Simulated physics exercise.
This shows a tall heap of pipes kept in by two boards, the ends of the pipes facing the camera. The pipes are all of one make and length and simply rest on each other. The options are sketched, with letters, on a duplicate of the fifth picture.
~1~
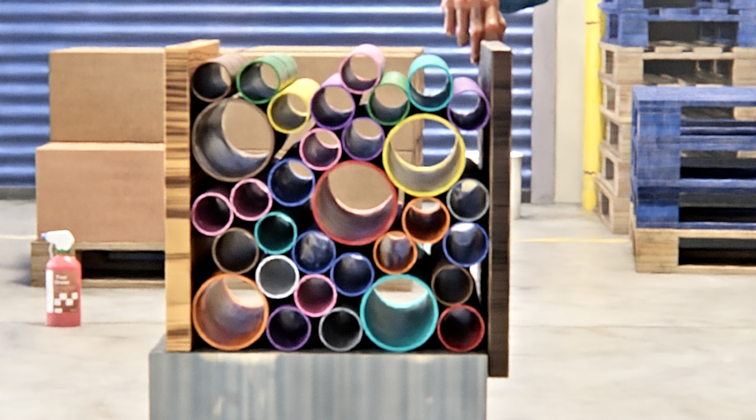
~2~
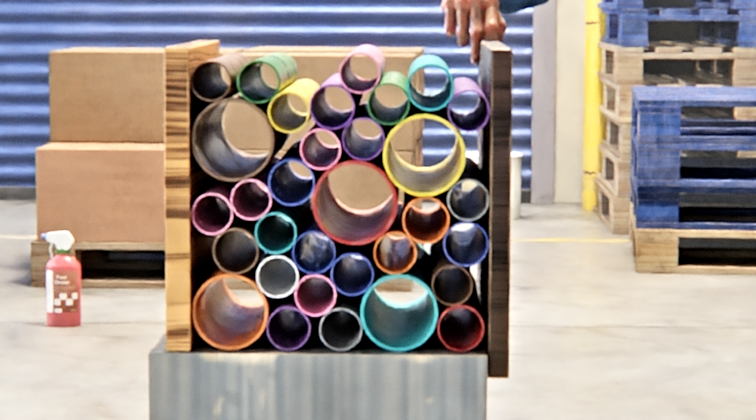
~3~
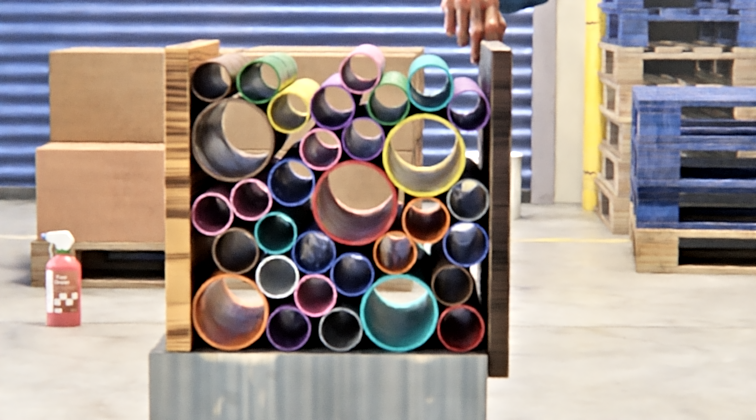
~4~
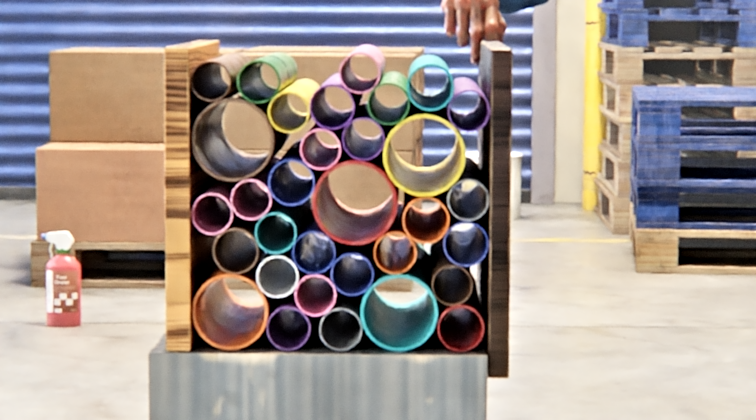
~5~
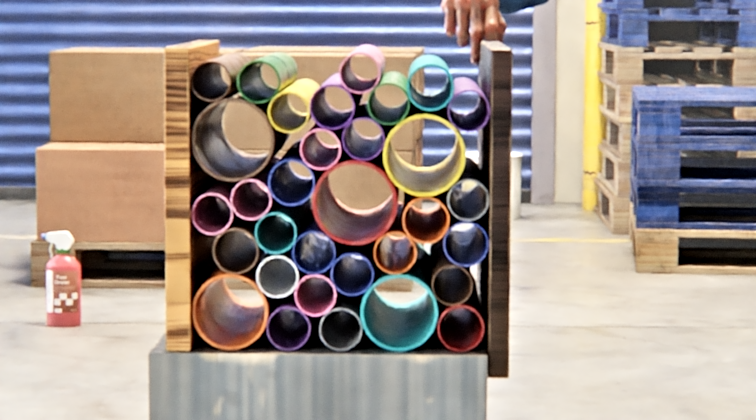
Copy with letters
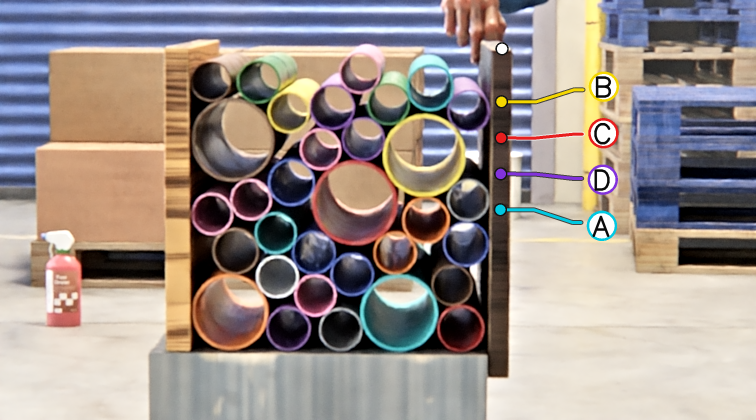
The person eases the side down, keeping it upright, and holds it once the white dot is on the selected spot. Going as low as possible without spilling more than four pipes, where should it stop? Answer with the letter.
The last mark within the limit is A.
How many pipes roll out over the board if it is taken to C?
With C, none.
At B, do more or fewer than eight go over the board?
It loses fewer than eight.
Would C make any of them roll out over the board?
At C: No.
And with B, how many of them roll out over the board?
The count is none.
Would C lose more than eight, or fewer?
Fewer than eight.
On the marked copy, A at (500, 209); B at (502, 102); C at (501, 138); D at (501, 174); the white dot at (502, 49).
With A. Early on, top of the board (490, 122).
Further on, top of the board (489, 206).
At the end, top of the board (489, 208), two out over the board.
As for the rest, B none out over the board; C none out over the board; D two out over the board.
